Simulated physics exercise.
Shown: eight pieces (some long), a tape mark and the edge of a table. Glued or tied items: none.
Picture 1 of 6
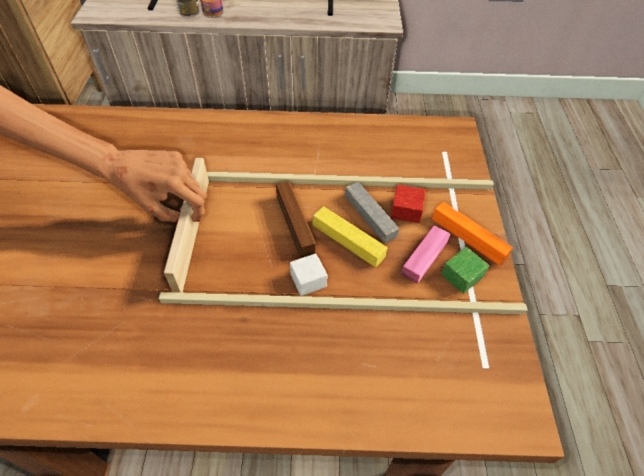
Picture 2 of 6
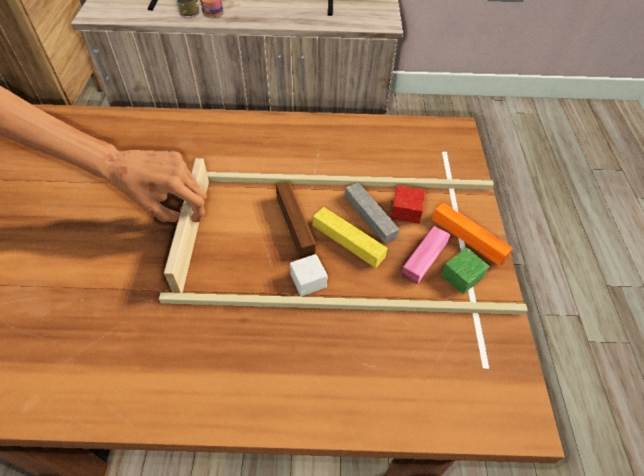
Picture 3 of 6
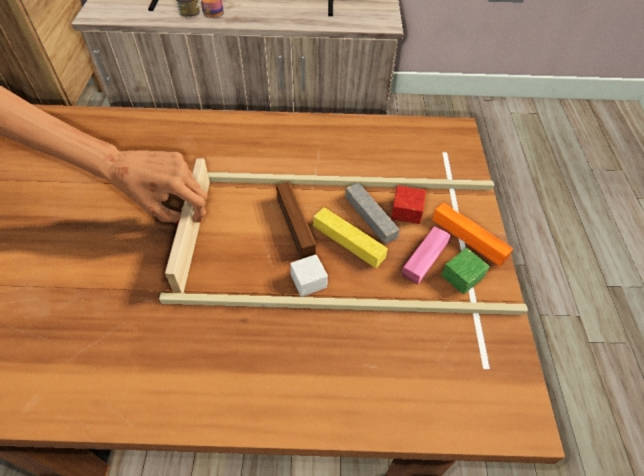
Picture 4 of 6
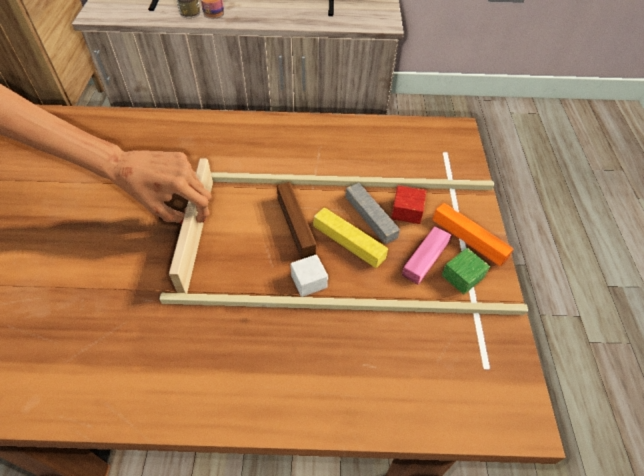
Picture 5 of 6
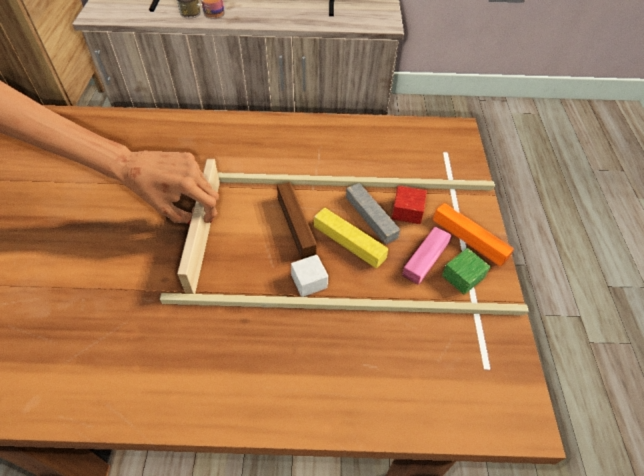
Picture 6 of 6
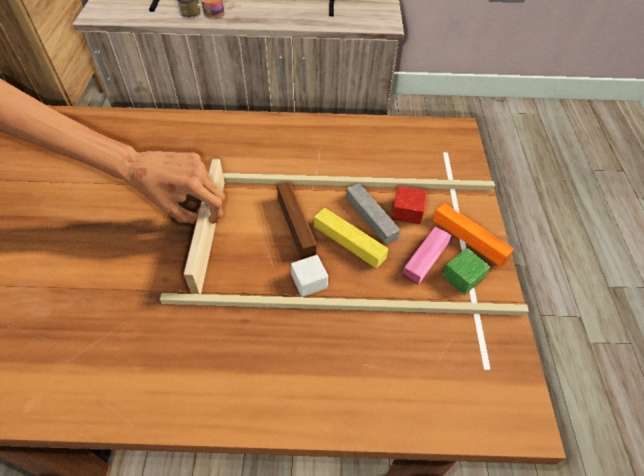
A hand holding an upright wooden board slides it slightly to the right between two thin rails on a table, while the scattered coloured blocks and sticks ahead of it, some by a white strip, stay still.
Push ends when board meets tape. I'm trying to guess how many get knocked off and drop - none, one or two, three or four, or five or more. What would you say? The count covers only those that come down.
Fallen: Three or four.
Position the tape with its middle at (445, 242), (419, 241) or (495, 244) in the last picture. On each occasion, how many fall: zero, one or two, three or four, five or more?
Going tape by tape, I get just one or two, then none at all, then five or over.
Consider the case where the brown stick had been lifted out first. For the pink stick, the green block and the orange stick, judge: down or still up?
Well, the pink stick topples off, the green block topples off and the orange stick topples off.
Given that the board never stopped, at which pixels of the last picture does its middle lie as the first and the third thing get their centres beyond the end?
I'd say close to (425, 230), then close to (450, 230).
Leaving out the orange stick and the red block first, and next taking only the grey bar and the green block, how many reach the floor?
The count is 2 in the first case and 2 in the second.
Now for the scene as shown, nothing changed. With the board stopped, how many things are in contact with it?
Total: 2.
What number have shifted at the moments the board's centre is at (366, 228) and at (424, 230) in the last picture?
7 at one spot and 8 at the other.
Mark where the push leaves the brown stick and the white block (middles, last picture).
The brown stick comes to rest close to (470, 224), while the white block rests close to (489, 286).
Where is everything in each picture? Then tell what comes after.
Orange stick (471, 233); green block (465, 270); pink stick (426, 254); board (189, 222); tape (462, 242), in the first picture.
Green block (465, 271); brown stick (295, 219), in the second picture.
Pink stick (426, 255); grey bar (371, 213), in the third picture.
Orange stick (471, 234); white block (309, 276), in the fourth picture.
Green block (466, 271); board (201, 223), in the fifth picture.
Orange stick (472, 234); green block (466, 271); pink stick (427, 255); board (207, 223); tape (463, 243), in the sixth picture.
Early on, none off yet; orange stick at rest near (472, 234); green block at rest near (466, 271); pink stick at rest near (427, 255).
A while later, none off yet; orange stick travelled a little near (486, 231); green block travelled a little near (480, 272); pink stick travelled a little near (450, 261).
Finally, the number that fall off is three or four; lost, red block, pink stick, green block and orange stick.
